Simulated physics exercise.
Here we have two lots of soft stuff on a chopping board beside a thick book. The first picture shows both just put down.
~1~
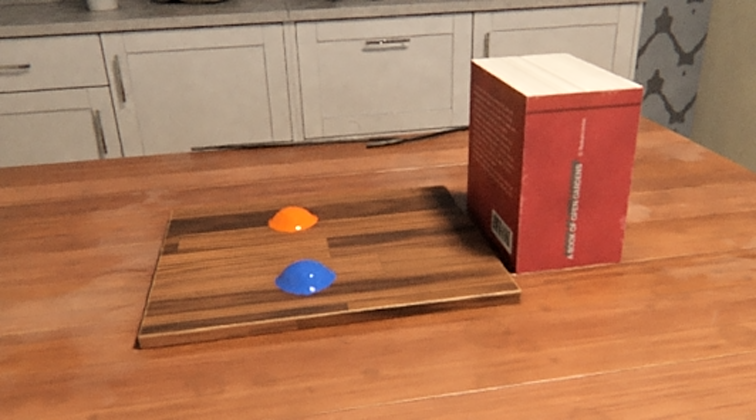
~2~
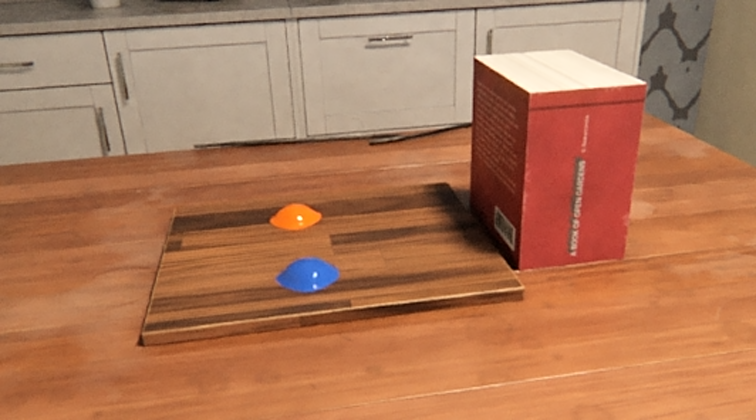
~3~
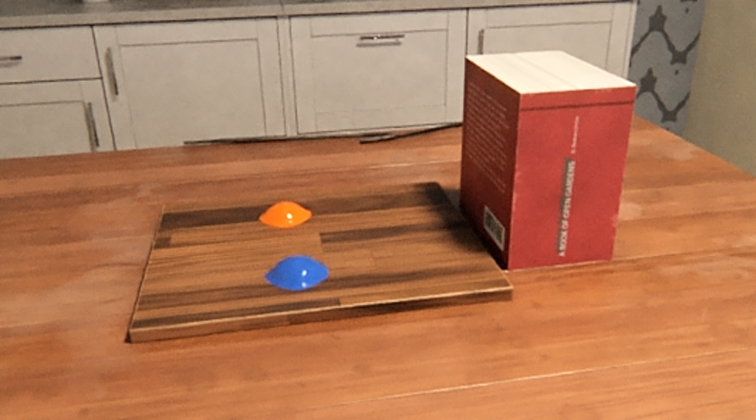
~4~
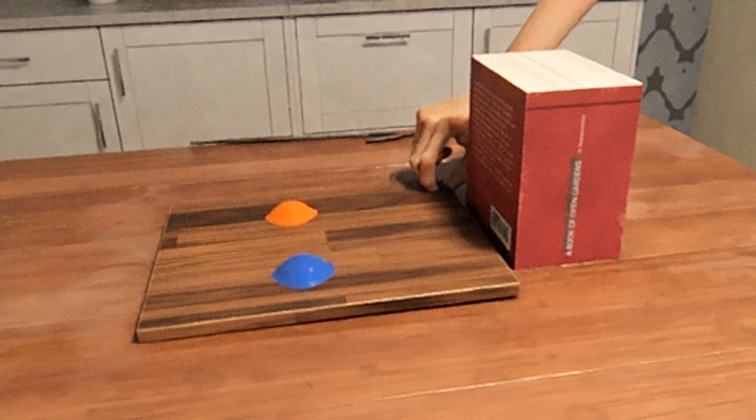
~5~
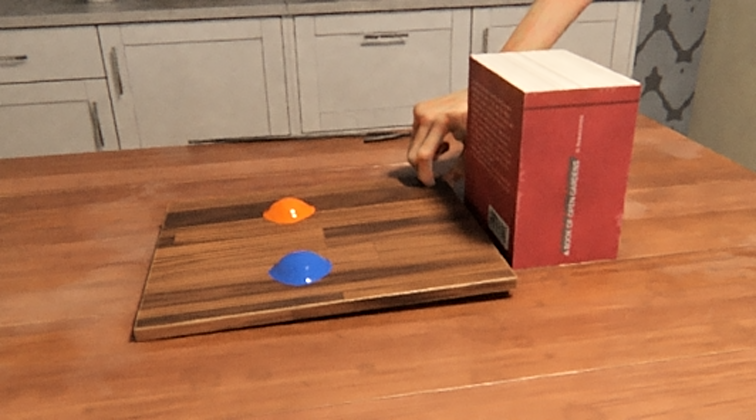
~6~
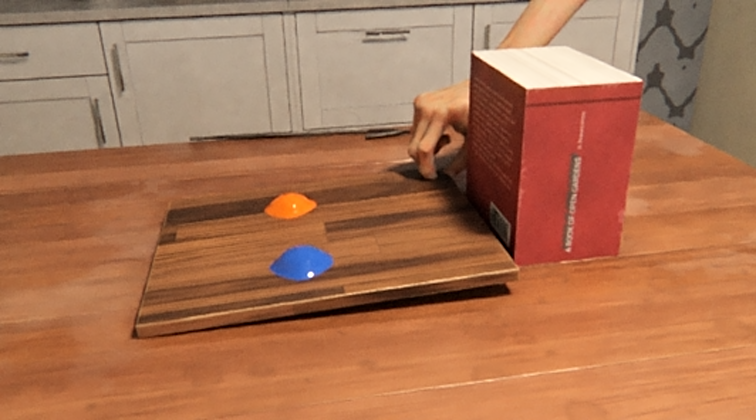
On a wooden table, a hand slightly lifts one end of a board holding two blobs.
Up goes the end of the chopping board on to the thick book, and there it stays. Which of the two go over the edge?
Take the blue blob first: It keeps its place; then the orange blob keeps its place.
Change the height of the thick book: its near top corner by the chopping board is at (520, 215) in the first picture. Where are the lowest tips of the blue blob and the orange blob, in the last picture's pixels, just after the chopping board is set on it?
(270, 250); (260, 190).
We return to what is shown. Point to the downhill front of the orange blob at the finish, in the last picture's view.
(236, 161).
A moment on, slope about 35°; the blue blob has not moved; the orange blob has not moved.
Further on, the blue blob has not moved; the orange blob has not moved.
When it is over, slope about 35°; the blue blob has not moved; the orange blob has not moved.
